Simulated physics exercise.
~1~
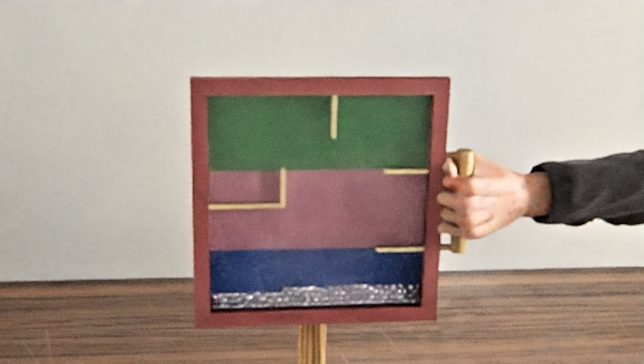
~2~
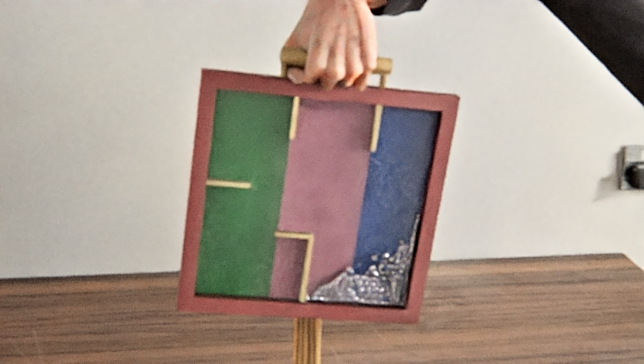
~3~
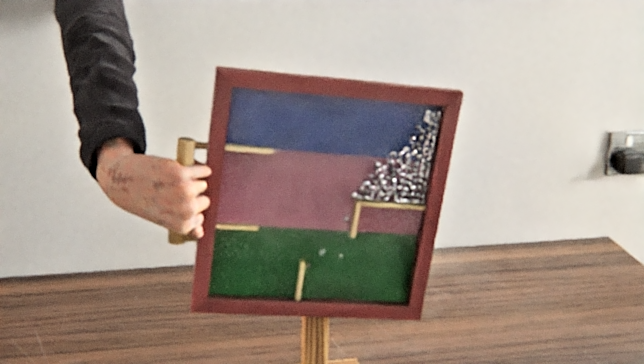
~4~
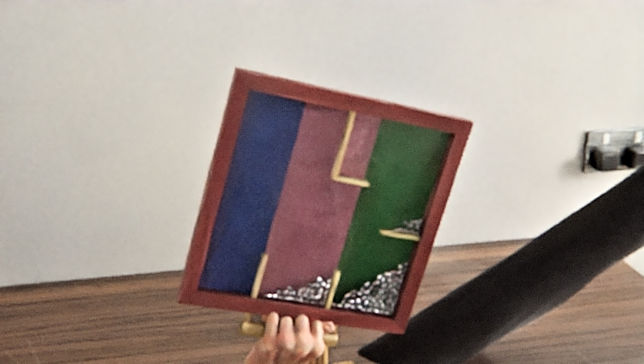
On a wooden tabletop, a hand turning a framed tricolour case anticlockwise, silvery beads sliding from blue into pink and green areas.
